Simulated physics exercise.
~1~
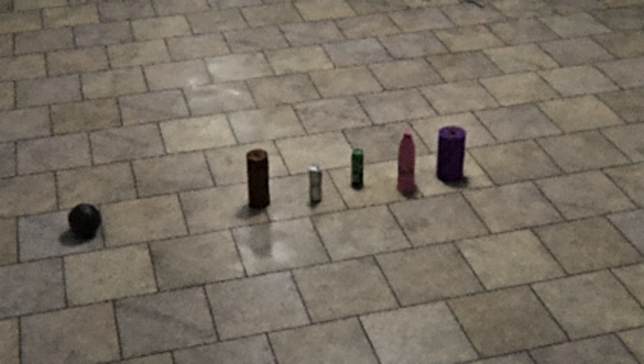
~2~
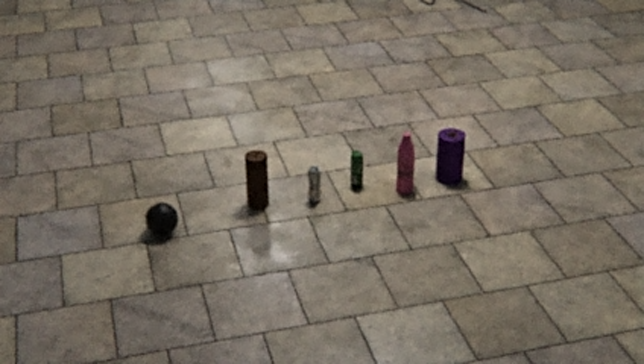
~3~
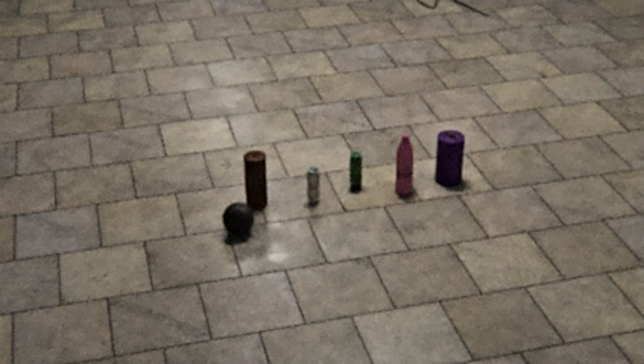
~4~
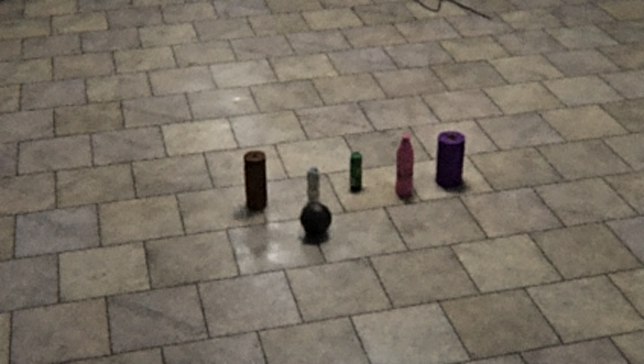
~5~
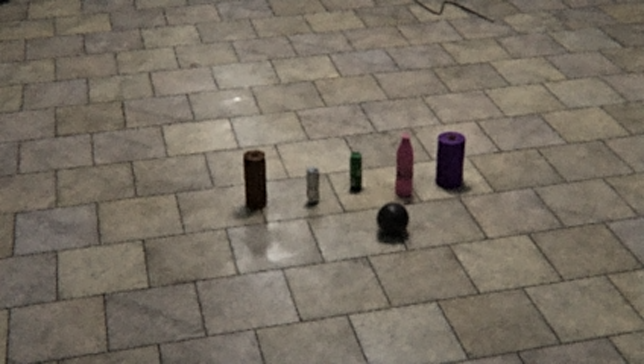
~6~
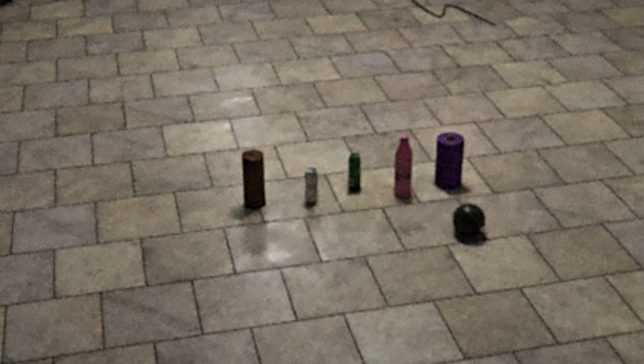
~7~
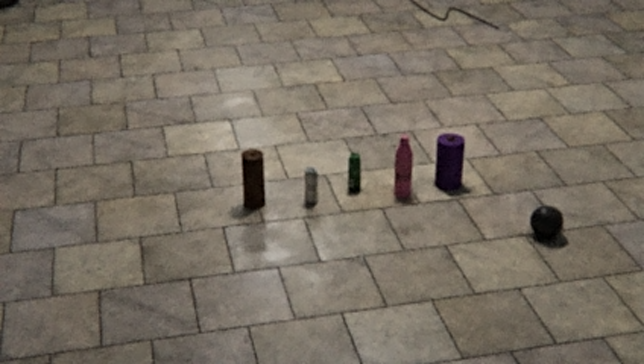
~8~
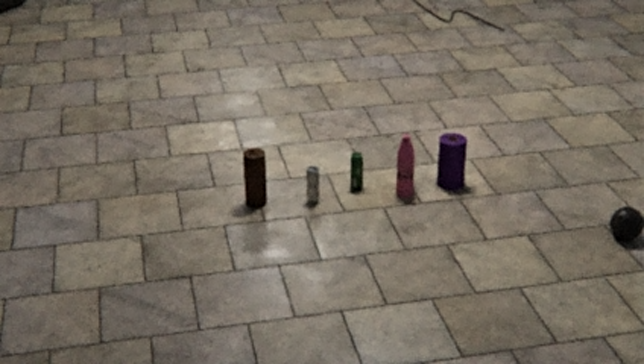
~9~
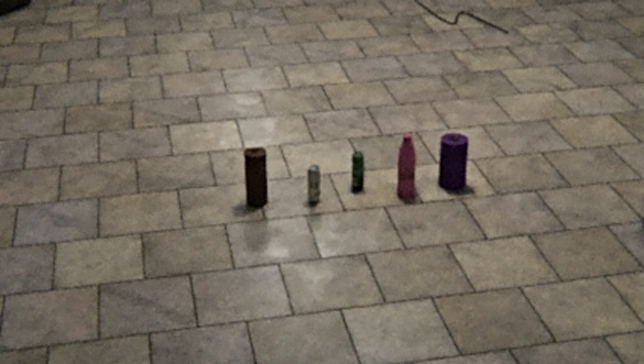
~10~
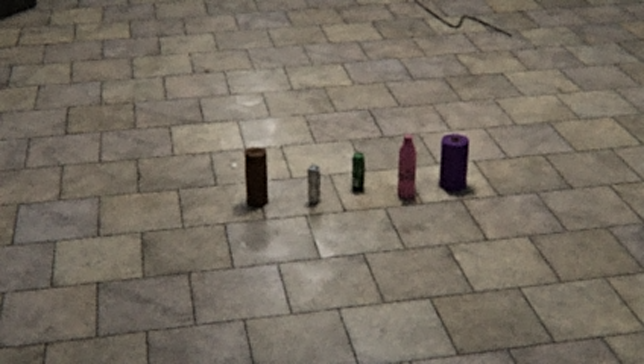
A black ball rolls in from the left across a dim floor of grey-brown paving tiles, seen from above at an angle. Five upright items stand in a loose row near the middle, a brown roll, a small white can, a small green can, a pink bottle and a purple roll, from left to right. The ball travels steadily rightward in front of them, passing the brown roll, then the white can, then the pink bottle and the purple roll. It touches none of them and leaves at the right edge, while all five remain standing in place.
